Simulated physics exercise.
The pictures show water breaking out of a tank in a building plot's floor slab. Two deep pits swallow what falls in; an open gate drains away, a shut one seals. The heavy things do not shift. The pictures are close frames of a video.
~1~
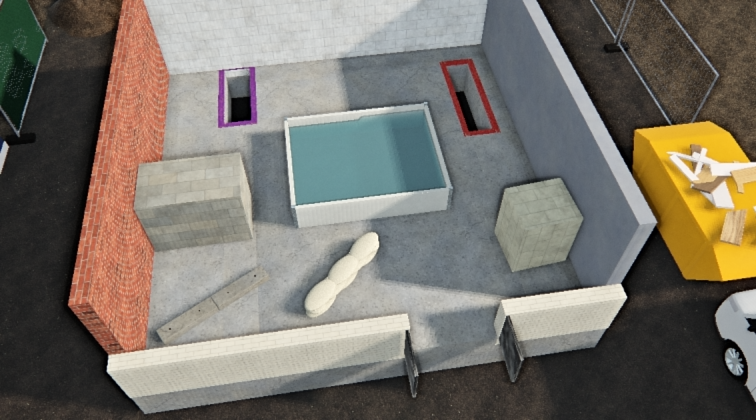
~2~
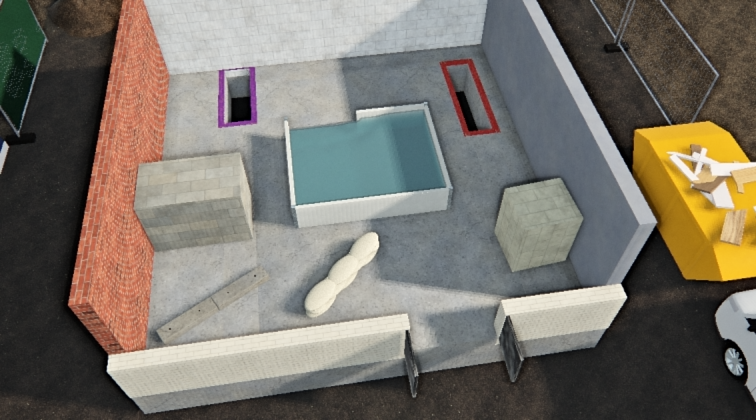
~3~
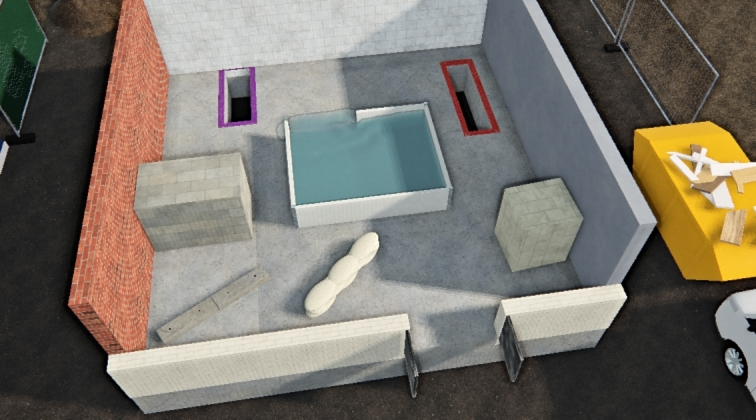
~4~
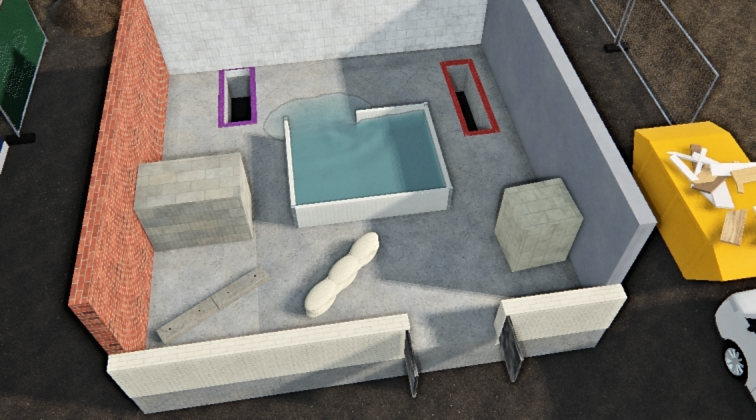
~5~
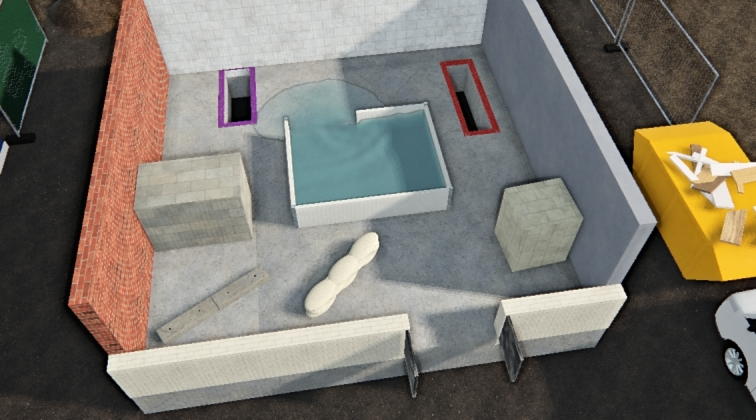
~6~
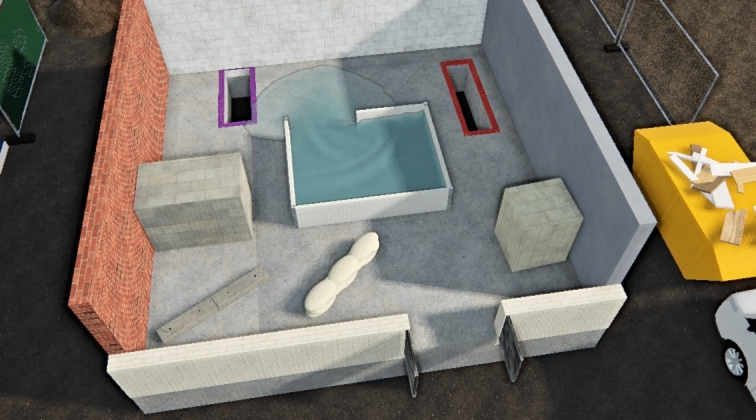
A walled building plot with a grey concrete floor is seen from high above, the camera still. A white-walled tank of blue-green water sits in the middle, with purple-edged and red-edged pits behind it, grey blocks either side, and a lumpy cream object in front. Part of the tank's far wall disappears at the left, and water ripples out through the gap, spreading across the floor in a thin, widening curve.
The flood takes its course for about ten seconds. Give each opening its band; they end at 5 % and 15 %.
In the end: The gate takes under 5 %; the red pit takes over 15 %; the purple pit takes over 15 %.
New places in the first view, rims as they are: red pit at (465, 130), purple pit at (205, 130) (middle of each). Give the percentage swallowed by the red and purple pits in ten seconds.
Per cent: Red 14, purple 30.
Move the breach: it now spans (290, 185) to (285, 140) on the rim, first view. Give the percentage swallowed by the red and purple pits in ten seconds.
In per cent: Red 0, purple 35.
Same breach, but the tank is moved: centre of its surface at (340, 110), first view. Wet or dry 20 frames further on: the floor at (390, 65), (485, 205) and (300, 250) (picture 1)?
One after the other: Flooded, not flooded, not flooded.
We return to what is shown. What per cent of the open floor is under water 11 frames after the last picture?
Roughly 15 per cent.
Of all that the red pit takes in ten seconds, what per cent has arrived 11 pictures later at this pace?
Close to 0 %.
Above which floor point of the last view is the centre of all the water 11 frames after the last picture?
Around (347, 140).
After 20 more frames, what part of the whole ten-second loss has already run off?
I make it 30 per cent.
A moment on, water covers 15 % of the floor; the gate 0 %, the red pit 0 %, the purple pit 1 %.
Next, water covers 15 % of the floor; the gate 0 %, the red pit 0 %, the purple pit 7 %.
Then, water covers 25 % of the floor; the gate 0 %, the red pit 2 %, the purple pit 17 %.
Later, water covers 30 % of the floor; the gate 0 %, the red pit 11 %, the purple pit 30 %.
In the end, water covers 30 % of the floor; the gate 0 %, the red pit 21 %, the purple pit 41 %.
